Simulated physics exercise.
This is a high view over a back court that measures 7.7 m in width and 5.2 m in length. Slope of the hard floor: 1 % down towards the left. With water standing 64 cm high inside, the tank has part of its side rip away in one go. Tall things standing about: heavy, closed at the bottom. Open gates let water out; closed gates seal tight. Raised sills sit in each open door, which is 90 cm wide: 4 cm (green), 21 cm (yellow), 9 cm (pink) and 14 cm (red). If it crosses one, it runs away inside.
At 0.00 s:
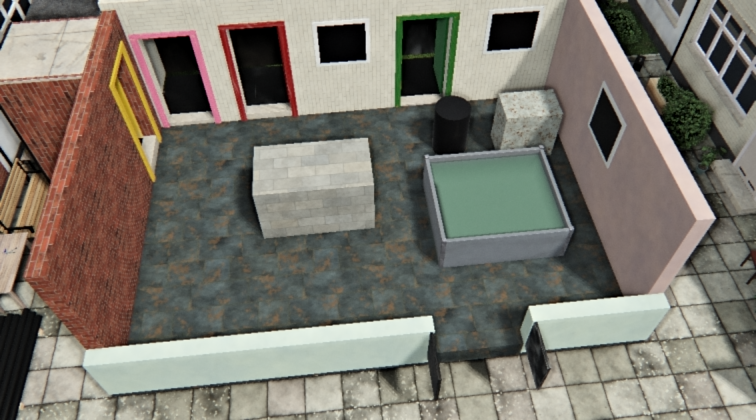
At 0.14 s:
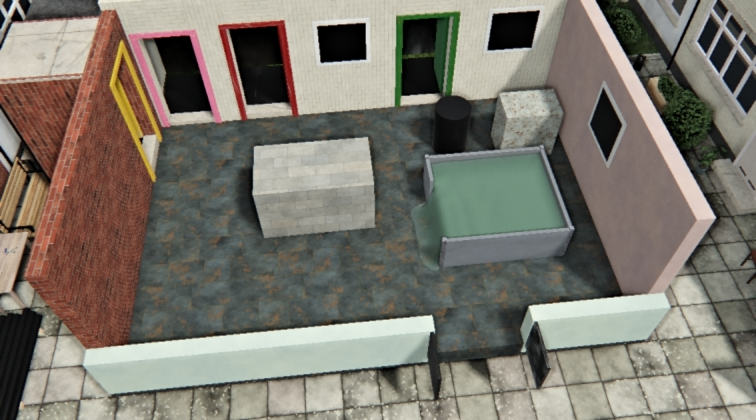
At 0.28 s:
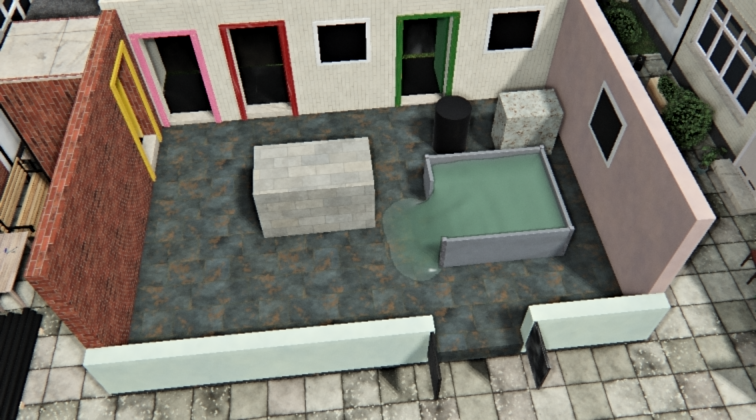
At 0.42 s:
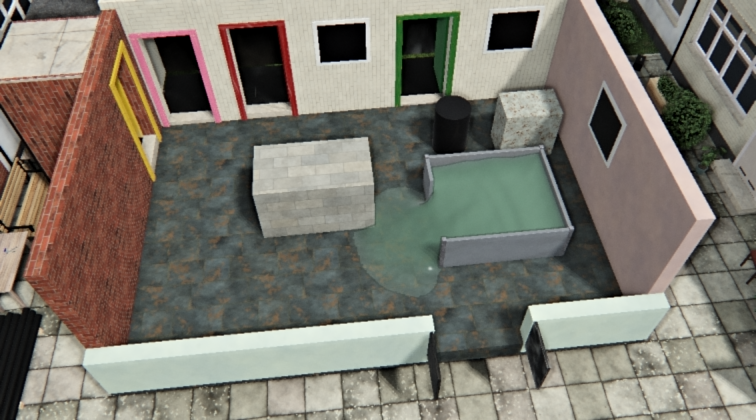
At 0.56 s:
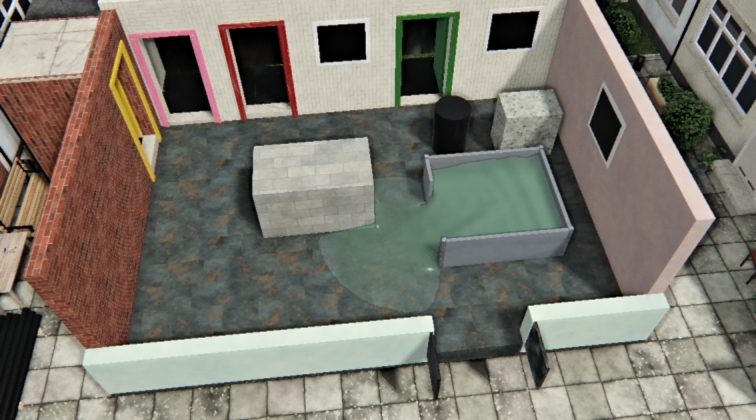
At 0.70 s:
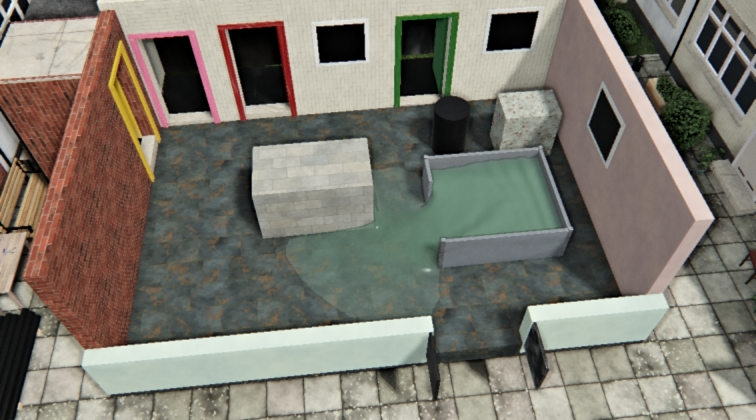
In this clip, a grey tank of green water in a walled court opens on its left side, and the water pours out, spreading across the dark floor in a widening sheet that reaches the pale block and front wall.
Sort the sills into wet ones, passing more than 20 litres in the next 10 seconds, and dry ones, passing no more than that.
Green door: Wet; yellow door: Dry; pink door: Wet; red door: Dry.
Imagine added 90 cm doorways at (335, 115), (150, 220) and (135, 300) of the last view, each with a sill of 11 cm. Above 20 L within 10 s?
In that order: Below, below, over.
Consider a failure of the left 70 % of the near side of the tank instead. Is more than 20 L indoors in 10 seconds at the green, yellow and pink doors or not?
Then: Green short of it, yellow short of it, pink short of it.
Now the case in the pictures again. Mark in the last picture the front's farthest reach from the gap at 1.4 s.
(148, 285).
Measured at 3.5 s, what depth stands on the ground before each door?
You'd see green at 9 cm, yellow at 3 cm, pink at 0 cm and red at 2 cm.
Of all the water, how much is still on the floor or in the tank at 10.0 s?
That would be close to 92 per cent.
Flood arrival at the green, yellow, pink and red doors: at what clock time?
Green: 2.0 s; yellow: 3.0 s; pink: 3.8 s; red: 2.6 s.
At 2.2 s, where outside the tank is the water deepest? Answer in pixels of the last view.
Look around (123, 370).
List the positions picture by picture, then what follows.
The first picture shows the tank at (495, 195) is whole and still, 64 cm deep.
In the second picture, the front is at (419, 207), 0.7 m from the gap at (438, 226); 0.3 m2 of floor is under water; 64 cm left at the back of the tank.
In the third picture, water pours out at (438, 228) and has run 0.9 m, to (395, 206); typically 11 cm deep outside, 64 cm at the tank's back.
In the fourth picture, the front is at (359, 232), 1.3 m from the gap at (437, 228); 2.1 m2 of floor is under water; 63 cm left at the back of the tank.
In the fifth picture, the front is at (324, 241), 1.9 m from the gap at (437, 229); 3.2 m2 of floor is under water; 56 cm left at the back of the tank.
In the sixth picture, water pours out at (436, 229) and has run 2.4 m, to (292, 259); typically 6 cm deep outside, 53 cm at the tank's back.
After 1.4 s water covers 35 % of the floor and is deepest (38 cm) near (375, 228); green door not reached, yellow door not reached, pink door not reached, red door not reached.
After 2.2 s water covers 45 % of the floor and is deepest (50 cm) near (123, 370); green door 8 cm at the sill, 1 L in, yellow door not reached, pink door not reached, red door not reached.
After 3.5 s water covers 55 % of the floor and is deepest (33 cm) near (188, 331); green door 9 cm at the sill, 26 L in, yellow door 3 cm at the sill, 0 L in, pink door not reached, red door 2 cm at the sill, 0 L in.
After 6.0 s water covers 80 % of the floor and is deepest (18 cm) near (160, 136); green door 5 cm at the sill, 45 L in, yellow door 10 cm at the sill, 0 L in, pink door 18 cm at the sill, 51 L in, red door 14 cm at the sill, 0 L in.
After 10.0 s water covers 85 % of the floor and is deepest (12 cm) near (160, 136); green door 5 cm at the sill, 49 L in, yellow door 12 cm at the sill, 0 L in, pink door 12 cm at the sill, 124 L in, red door 8 cm at the sill, 0 L in.
